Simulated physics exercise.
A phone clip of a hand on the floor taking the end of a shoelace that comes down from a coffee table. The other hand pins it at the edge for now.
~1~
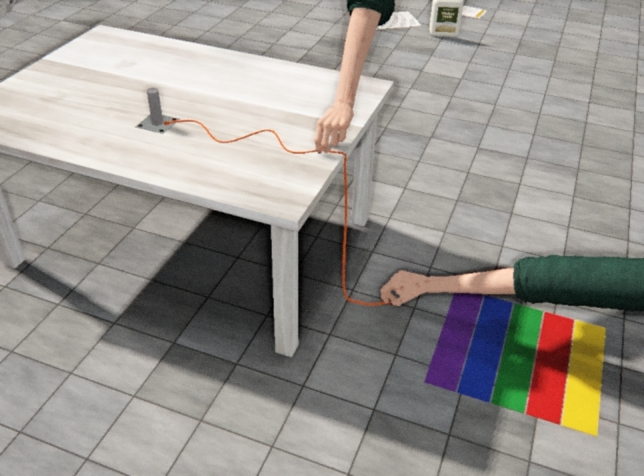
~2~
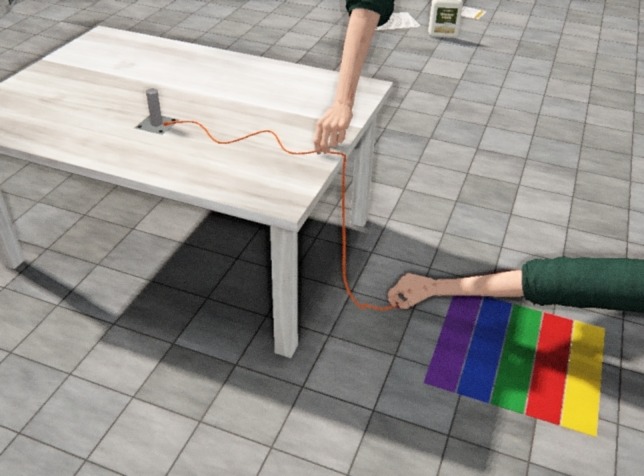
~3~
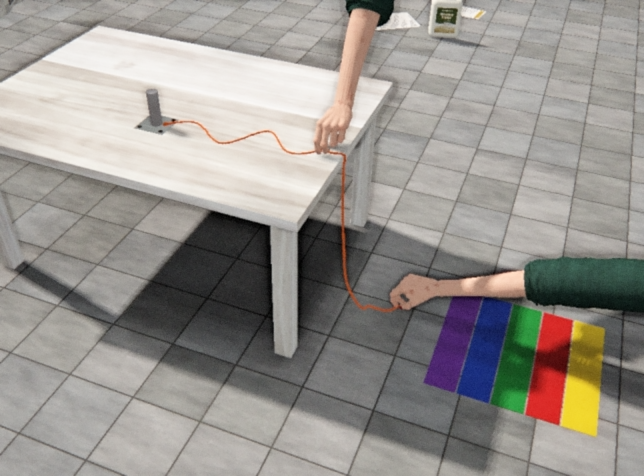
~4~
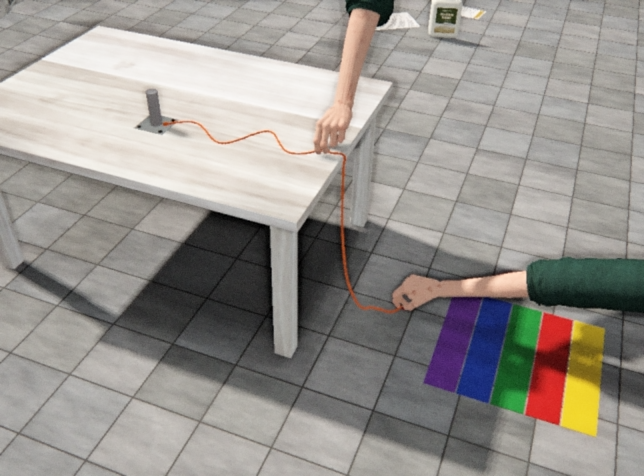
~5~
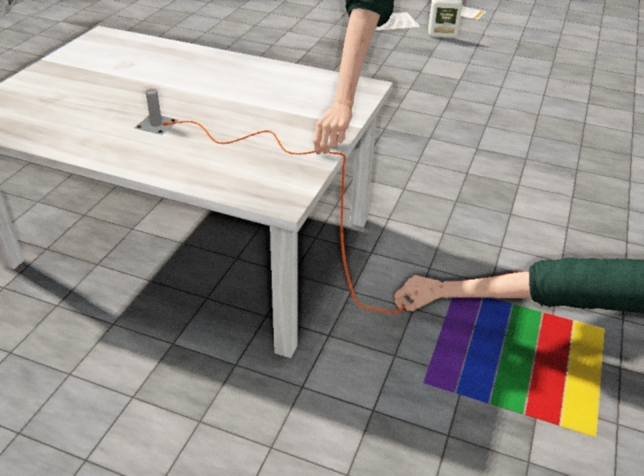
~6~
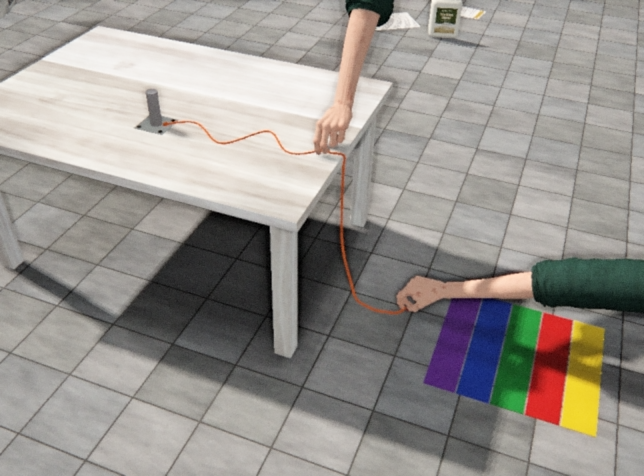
One hand pinned an orange shoelace at the edge of a pale wooden table, while another near the floor held its hanging end and shifted it very slightly right, beside some coloured stripes.
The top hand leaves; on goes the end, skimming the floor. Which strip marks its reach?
It gets as far as the red strip.
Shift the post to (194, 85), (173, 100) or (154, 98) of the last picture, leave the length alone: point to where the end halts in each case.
In that order: (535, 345), (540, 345) and (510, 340).
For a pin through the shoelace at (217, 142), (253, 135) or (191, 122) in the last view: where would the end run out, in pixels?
In that order: (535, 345), (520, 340) and (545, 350).
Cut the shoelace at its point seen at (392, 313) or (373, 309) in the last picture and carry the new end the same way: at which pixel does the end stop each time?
Try by try, around (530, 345) and (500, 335).
Soon after, end near (483, 330); over blue.
Then, end near (527, 342); over green.
At full stretch, end near (554, 350); over red. The red one.
